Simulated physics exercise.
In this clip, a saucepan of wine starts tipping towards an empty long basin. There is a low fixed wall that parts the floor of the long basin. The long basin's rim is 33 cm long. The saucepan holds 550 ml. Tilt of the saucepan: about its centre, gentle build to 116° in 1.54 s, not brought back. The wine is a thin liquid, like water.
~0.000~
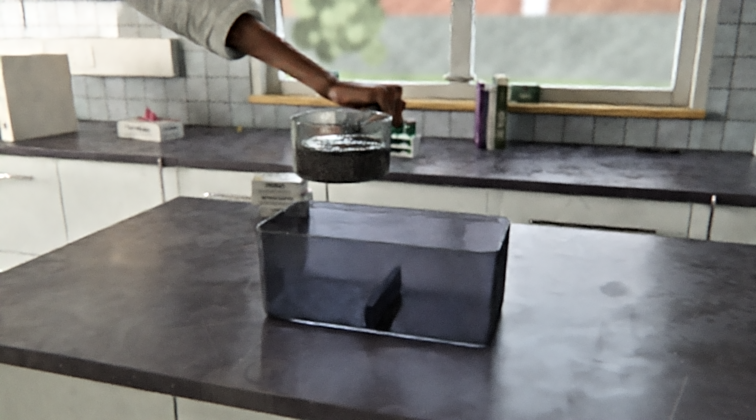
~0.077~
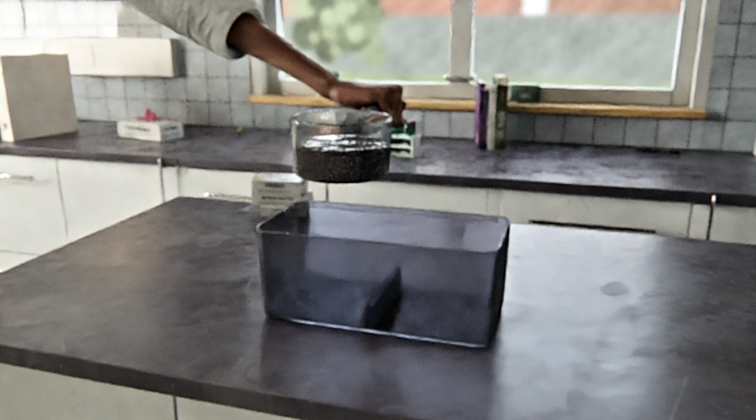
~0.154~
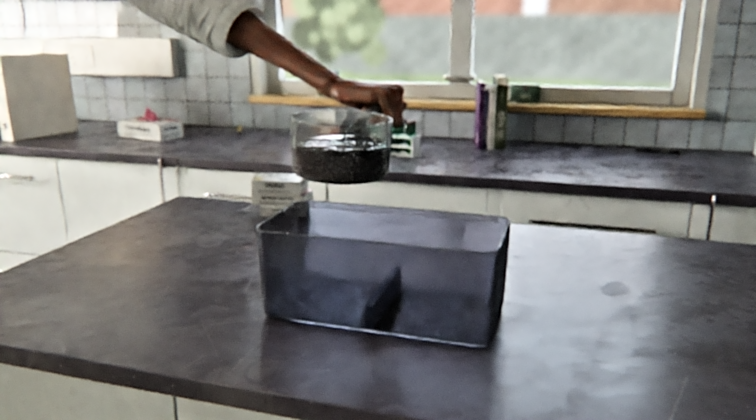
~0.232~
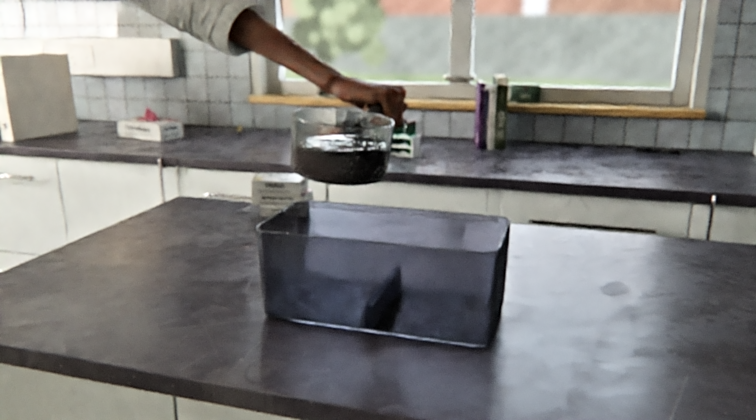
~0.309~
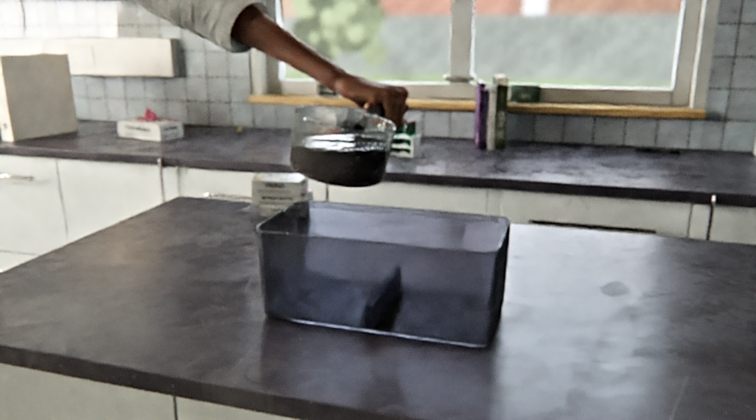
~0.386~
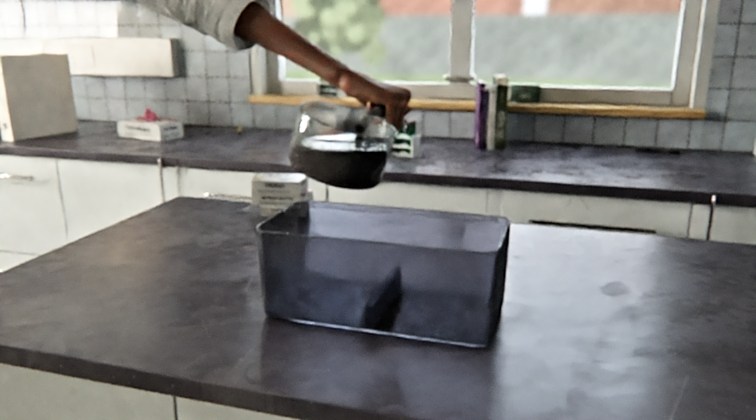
A hand slowly tilts a clear saucepan of dark liquid rightward above a long basin.
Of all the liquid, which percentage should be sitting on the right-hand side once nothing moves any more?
Around 93 per cent should be sitting there.
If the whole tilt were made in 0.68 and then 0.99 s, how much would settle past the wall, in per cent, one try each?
In turn about 85 and 90 per cent.
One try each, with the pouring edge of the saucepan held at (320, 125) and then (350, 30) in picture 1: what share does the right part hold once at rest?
Some 5 and 75 per cent, in that order.
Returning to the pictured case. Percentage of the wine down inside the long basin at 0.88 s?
I'd estimate some 14 percent of the liquid.
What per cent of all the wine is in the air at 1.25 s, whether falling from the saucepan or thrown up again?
6 per cent, roughly.
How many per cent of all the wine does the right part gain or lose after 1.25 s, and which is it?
I'd say it grows by some 14.
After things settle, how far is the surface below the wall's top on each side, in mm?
On the left it's about 34 mm; on the right, about 14 mm.
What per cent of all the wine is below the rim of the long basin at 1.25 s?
Around 84 parts in a hundred.
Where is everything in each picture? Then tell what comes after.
In the first picture, tilt 0°; pouring edge (389, 121); surface from (300, 141) to (388, 146); the long basin's rim runs from (277, 215) to (505, 236); the wall's top is at (385, 286).
In the second picture, tilt 1°; pouring edge (389, 121); surface from (299, 141) to (388, 146).
In the third picture, tilt 3°; pouring edge (390, 123); surface from (300, 141) to (388, 146).
In the fourth picture, tilt 6°; pouring edge (391, 127); surface from (300, 141) to (387, 146).
In the fifth picture, tilt 11°; pouring edge (393, 131); surface from (299, 141) to (388, 146).
In the sixth picture, tilt 17°; pouring edge (394, 137); surface from (298, 141) to (388, 147).
After 0.88 s the tilt is 71° and 62 per cent is still to pour, 0 is left of the wall and 14 right of it.
After 1.25 s the tilt is 106° and 9 per cent is still to pour, 6 is left of the wall and 79 right of it.
After 1.63 s the tilt is 116° and 0 per cent is still to pour, 7 is left of the wall and 93 right of it.
After 2.04 s the tilt is 116° and 0 per cent is still to pour, 7 is left of the wall and 93 right of it.
In the end 7 per cent lies left of the wall, 93 right of it and 0 outside.
